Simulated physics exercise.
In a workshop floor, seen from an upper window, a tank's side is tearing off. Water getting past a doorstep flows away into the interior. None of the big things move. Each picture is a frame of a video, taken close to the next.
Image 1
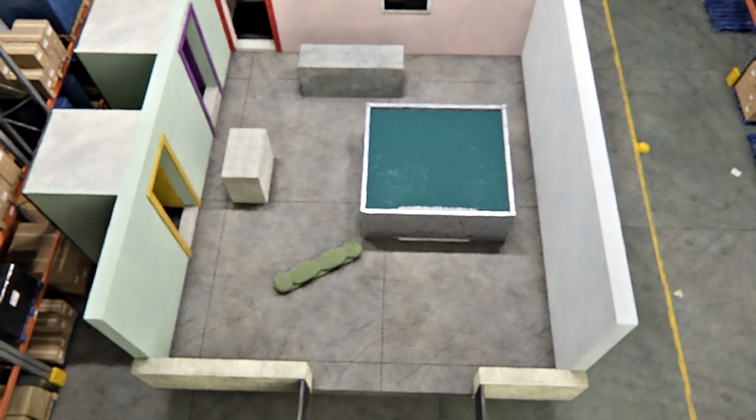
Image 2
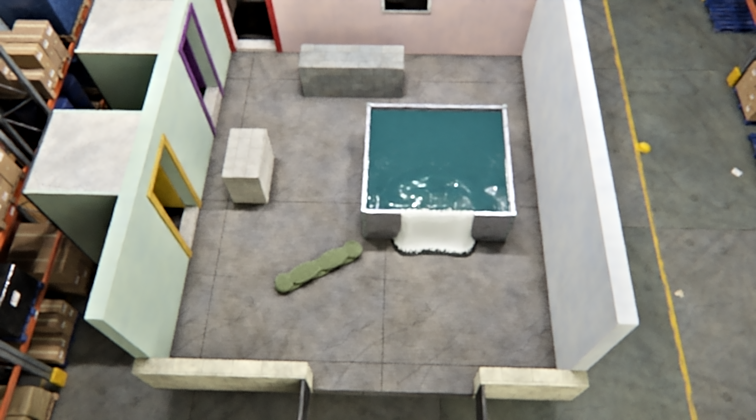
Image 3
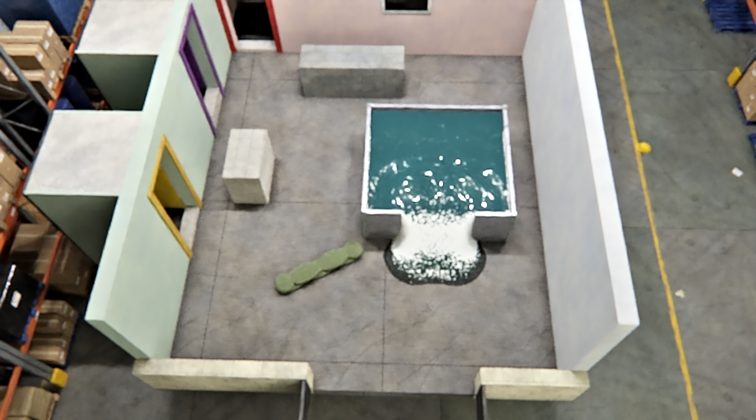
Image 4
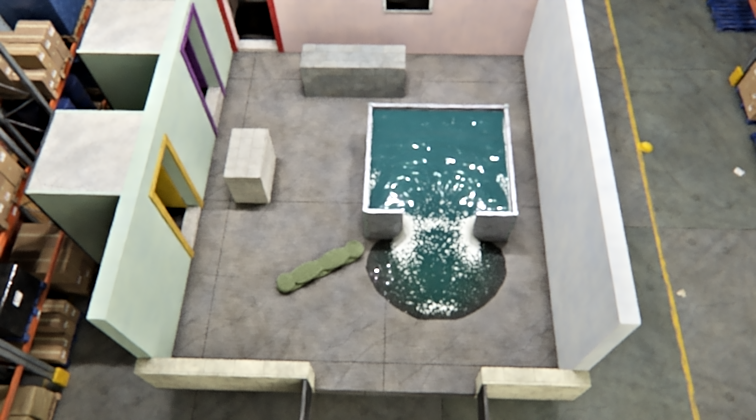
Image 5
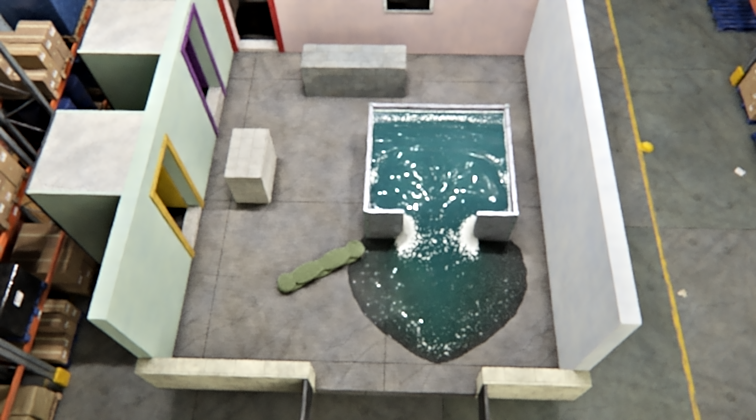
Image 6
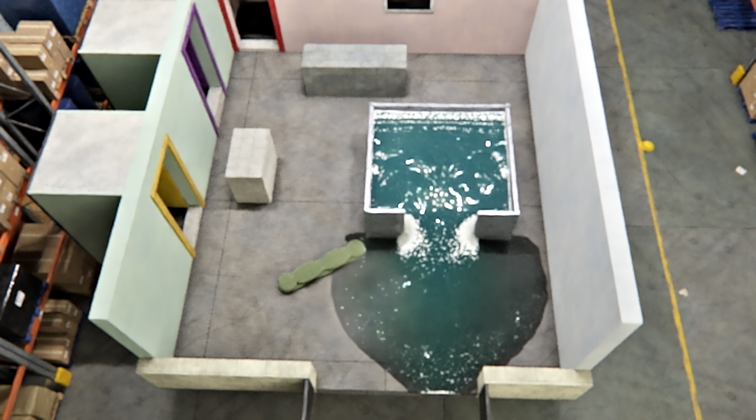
On a workshop floor seen from above, the near side of an open tank of green water tore open, and the water poured out, spreading wider across the grey floor past a green barrier.
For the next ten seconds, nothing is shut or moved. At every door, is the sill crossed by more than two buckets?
At the end, red door: Two buckets at most; yellow door: Two buckets at most; purple door: Two buckets at most.
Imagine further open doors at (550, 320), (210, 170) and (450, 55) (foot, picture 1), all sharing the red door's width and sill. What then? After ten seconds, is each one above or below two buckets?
Going door by door: The first runs past the limit, the second remains below the limit, the third remains below the limit.
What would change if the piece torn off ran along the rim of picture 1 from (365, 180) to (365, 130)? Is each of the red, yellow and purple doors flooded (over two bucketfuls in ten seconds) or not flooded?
Well, the red door overshoots, the yellow door overshoots, and the purple door comes up short.
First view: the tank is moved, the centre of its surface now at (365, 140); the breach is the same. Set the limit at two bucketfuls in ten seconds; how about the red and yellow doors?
Red door: Beneath; yellow door: Above.
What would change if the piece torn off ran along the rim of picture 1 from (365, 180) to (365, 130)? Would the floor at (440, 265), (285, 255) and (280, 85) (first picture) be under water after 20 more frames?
Untouched, soaked, soaked.
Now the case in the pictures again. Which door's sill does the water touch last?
Observed: The one in red.
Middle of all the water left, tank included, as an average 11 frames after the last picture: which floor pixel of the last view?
Near pixel (442, 225).
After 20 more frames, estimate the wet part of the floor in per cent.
I'd put it at roughly 40 per cent.
A moment on, water covers 30 % of the floor; the red door not reached, the yellow door not reached, the purple door not reached.
Next, water covers 30 % of the floor; the red door not reached, the yellow door not reached, the purple door not reached.
Then, water covers 40 % of the floor; the red door not reached, the yellow door wet at the sill, nothing in, the purple door not reached.
Later, water covers 60 % of the floor; the red door not reached, the yellow door wet at the sill, nothing in, the purple door wet at the sill, nothing in.
In the end, water covers 85 % of the floor; the red door wet at the sill, nothing in, the yellow door wet at the sill, nothing in, the purple door wet at the sill, nothing in.
